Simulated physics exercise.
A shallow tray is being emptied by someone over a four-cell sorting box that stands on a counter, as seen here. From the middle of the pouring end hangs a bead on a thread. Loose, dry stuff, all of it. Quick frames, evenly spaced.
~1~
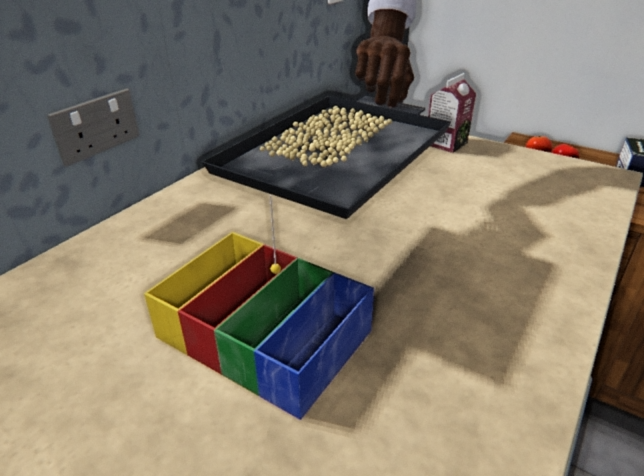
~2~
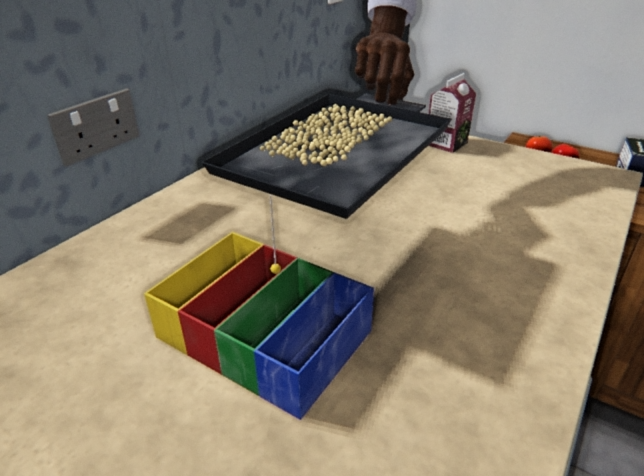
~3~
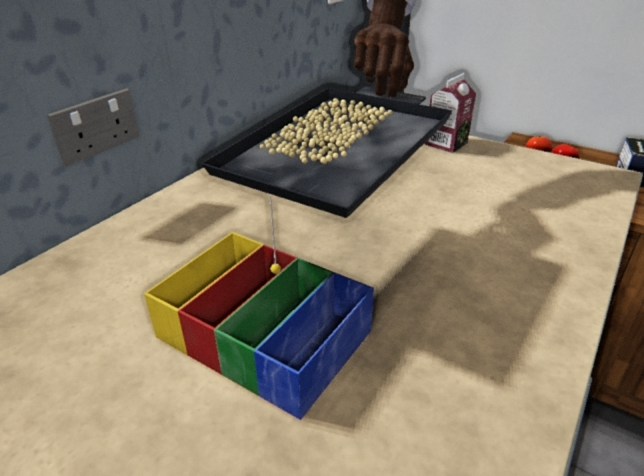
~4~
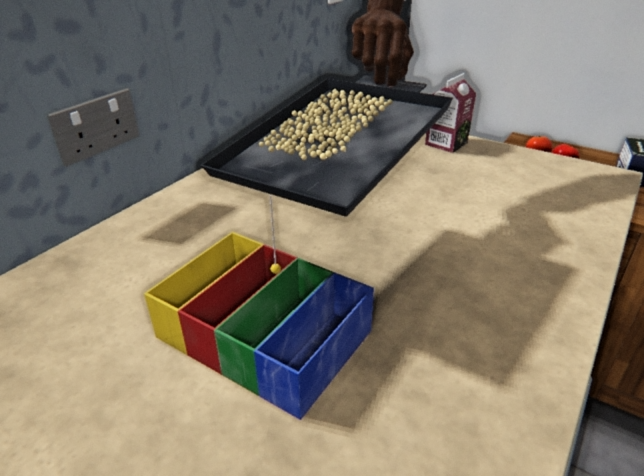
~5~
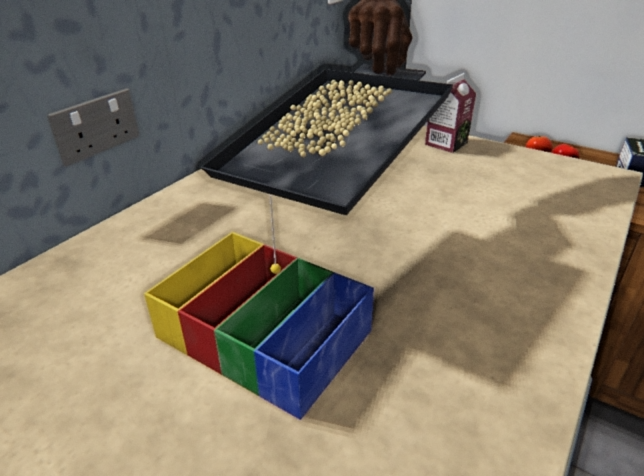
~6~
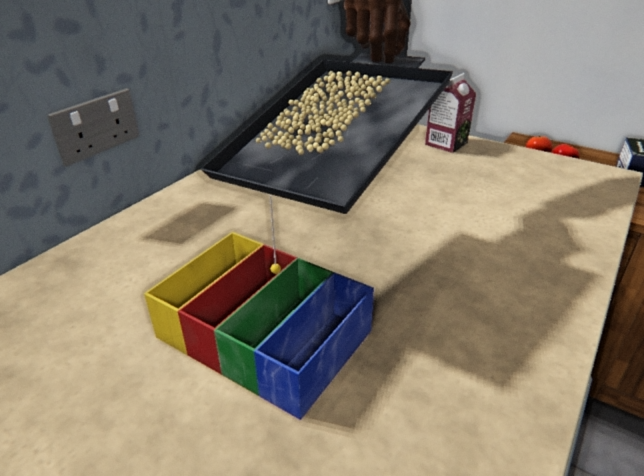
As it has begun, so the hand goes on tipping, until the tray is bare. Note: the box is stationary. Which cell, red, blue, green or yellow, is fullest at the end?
The yellow cell is fullest at the end.
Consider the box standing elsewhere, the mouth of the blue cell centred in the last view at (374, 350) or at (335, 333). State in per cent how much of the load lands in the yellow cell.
About 10% on the first try and 50% on the second.
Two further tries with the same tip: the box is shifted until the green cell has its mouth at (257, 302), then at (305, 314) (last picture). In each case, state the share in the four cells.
100 and 40 in a hundred, in turn.
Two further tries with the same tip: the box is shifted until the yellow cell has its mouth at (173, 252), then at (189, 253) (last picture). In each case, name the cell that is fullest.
Red; the cell in red.
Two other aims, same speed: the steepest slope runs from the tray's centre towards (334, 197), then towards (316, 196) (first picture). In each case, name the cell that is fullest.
First: The blue cell. Second: The blue one.
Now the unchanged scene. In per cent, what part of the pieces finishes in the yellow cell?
About 70 in every hundred pieces.
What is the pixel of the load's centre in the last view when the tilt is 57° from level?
The middle of the load sits near (232, 175).
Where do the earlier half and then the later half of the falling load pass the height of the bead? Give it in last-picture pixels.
The opening part goes through (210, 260); what follows goes through (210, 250).
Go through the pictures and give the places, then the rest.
The first picture shows corners of the pouring end (208, 161) and (347, 205), level; middle of the load (334, 135), soya beans; bead on its thread (276, 269); yellow cell (166, 320); red cell (200, 338); green cell (237, 359); blue cell (278, 381).
The second picture shows corners of the pouring end (208, 161) and (347, 205), level; middle of the load (334, 133).
The third picture shows corners of the pouring end (208, 162) and (346, 204), tipped barely, lowest at the left corner; middle of the load (333, 129).
The fourth picture shows corners of the pouring end (207, 164) and (345, 203), tipped a little, lowest at the left corner; middle of the load (333, 122).
The fifth picture shows corners of the pouring end (207, 166) and (344, 202), tipped a little, lowest at the left corner; middle of the load (332, 115).
The sixth picture shows corners of the pouring end (206, 167) and (343, 202), tipped a little, lowest at the left corner; middle of the load (330, 109); yellow cell (166, 320); red cell (200, 338); green cell (237, 359); blue cell (278, 381).
Just after the last frame, tray tipped steeply; the larger part on the tray; about a tenth in the yellow cell; about a tenth in the red cell; about a tenth falling or outside the box.
A moment on, tray tipped right over; roughly a quarter on the tray; roughly a third in the yellow cell; about a tenth in the red cell; roughly a quarter falling or outside the box.
Further on, tray tipped past a quarter turn; roughly two thirds in the yellow cell; roughly a quarter in the red cell; about a tenth falling or outside the box.
When it is over, tray tipped past a quarter turn; roughly two thirds in the yellow cell; roughly a quarter in the red cell; not one in the blue cell; not one in the green cell; about a tenth outside the box.
